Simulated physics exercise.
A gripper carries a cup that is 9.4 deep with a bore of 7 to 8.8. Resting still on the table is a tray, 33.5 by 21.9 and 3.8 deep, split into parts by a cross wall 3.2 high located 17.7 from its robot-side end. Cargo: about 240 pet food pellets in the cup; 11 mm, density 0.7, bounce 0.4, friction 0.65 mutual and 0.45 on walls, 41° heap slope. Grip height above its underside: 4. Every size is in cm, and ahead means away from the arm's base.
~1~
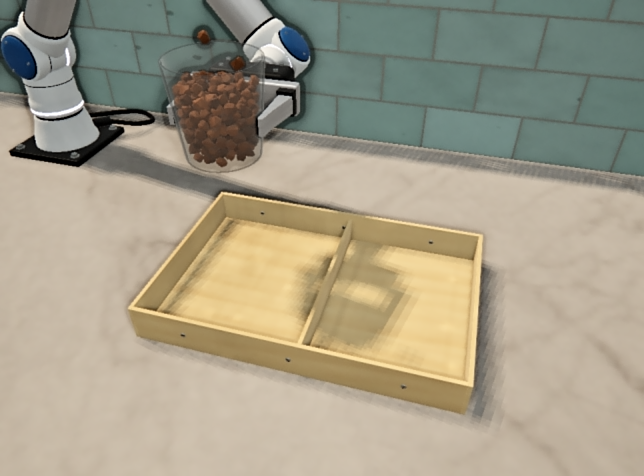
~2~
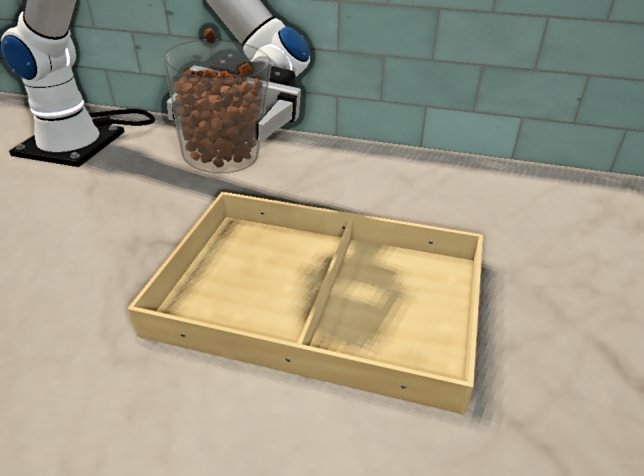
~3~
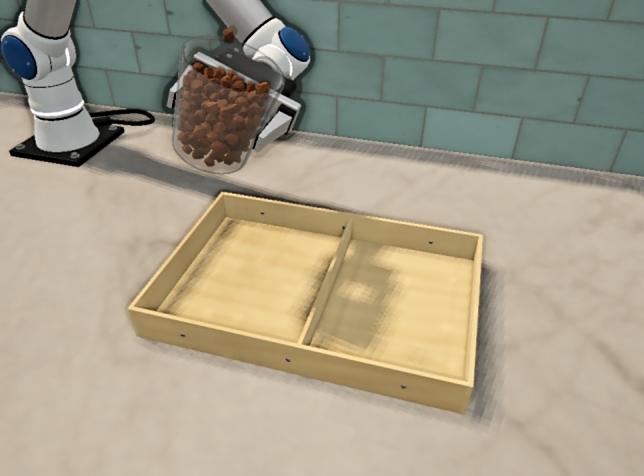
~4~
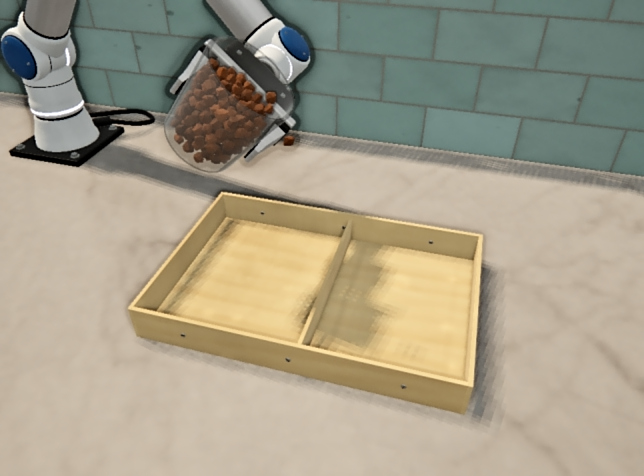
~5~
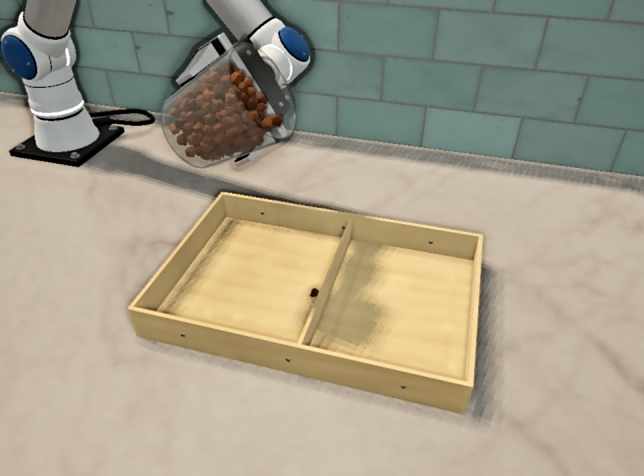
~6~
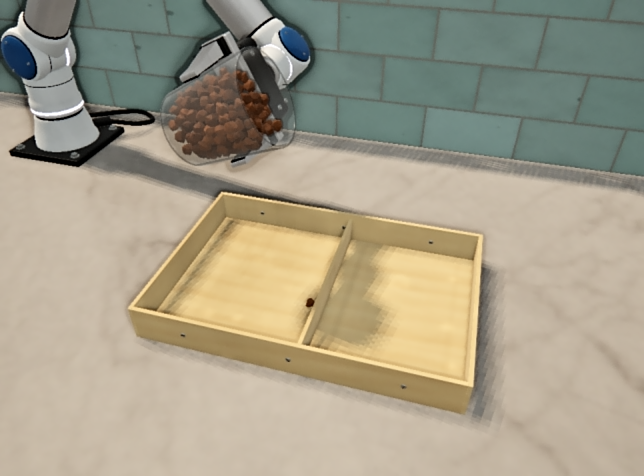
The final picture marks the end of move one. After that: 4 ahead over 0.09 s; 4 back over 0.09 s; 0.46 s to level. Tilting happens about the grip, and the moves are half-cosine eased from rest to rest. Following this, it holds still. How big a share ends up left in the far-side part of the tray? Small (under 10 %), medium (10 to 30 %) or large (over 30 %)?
Medium.
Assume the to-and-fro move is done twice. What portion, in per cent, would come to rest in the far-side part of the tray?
In that case it would be near 30 percent.
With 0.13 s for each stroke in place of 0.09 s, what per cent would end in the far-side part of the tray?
Then about 10 per cent.
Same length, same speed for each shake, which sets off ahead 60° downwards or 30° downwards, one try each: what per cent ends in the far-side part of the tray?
Near 5 and 10 percent respectively.
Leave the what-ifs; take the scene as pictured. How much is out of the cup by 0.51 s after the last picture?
Near 30 per cent.
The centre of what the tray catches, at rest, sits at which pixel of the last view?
It lands close to (385, 302).
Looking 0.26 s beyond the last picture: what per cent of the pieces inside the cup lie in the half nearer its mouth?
Something near 45 per cent is there.
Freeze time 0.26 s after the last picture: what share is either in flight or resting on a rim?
Some 26 per cent.
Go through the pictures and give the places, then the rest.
In the first picture, cup middle at (219, 110), level; upper third of the load around (214, 94), from x 180 to 255, top at y 35; 236 in the cup.
In the second picture, cup middle at (220, 110), tilted 6° forward; upper third of the load around (215, 95), from x 180 to 255, top at y 35.
In the third picture, cup middle at (222, 111), tilted 22° forward; upper third of the load around (218, 94), from x 185 to 265, top at y 35.
In the fourth picture, cup middle at (224, 112), tilted 42° forward; upper third of the load around (218, 96), from x 175 to 290, top at y 65; 235 in the cup, 1 in flight or on a rim.
In the fifth picture, cup middle at (225, 114), tilted 58° forward; upper third of the load around (217, 96), from x 175 to 315, top at y 70; 235 in the cup, 1 in the robot-side part.
In the sixth picture, cup middle at (226, 115), tilted 64° forward; upper third of the load around (217, 98), from x 175 to 310, top at y 75; 235 in the cup, 1 in the robot-side part.
Then, 0.26 s after the last picture, tilted 60° forward, highest piece 23 above the table; 173 in the cup, 1 in the robot-side part, 1 in the far-side part, 61 in flight or on a rim.
Then, 0.51 s after the last picture, tilted 11° forward, highest piece 26 above the table; 168 in the cup, 46 in the far-side part, 21 in the robot-side part, 1 in flight or on a rim.
Then, 0.84 s after the last picture, level, highest piece 25 above the table; 168 in the cup, 46 in the far-side part, 21 in the robot-side part, 1 on the table or floor.
Then, 1.89 s after the last picture, level, highest piece 25 above the table; 168 in the cup, 46 in the far-side part, 21 in the robot-side part, 1 on the table or floor.
Final count, 168 in the cup, 46 in the far-side part, 21 in the robot-side part, 1 on the table or floor. That is 19 % in the far-side part of the tray.
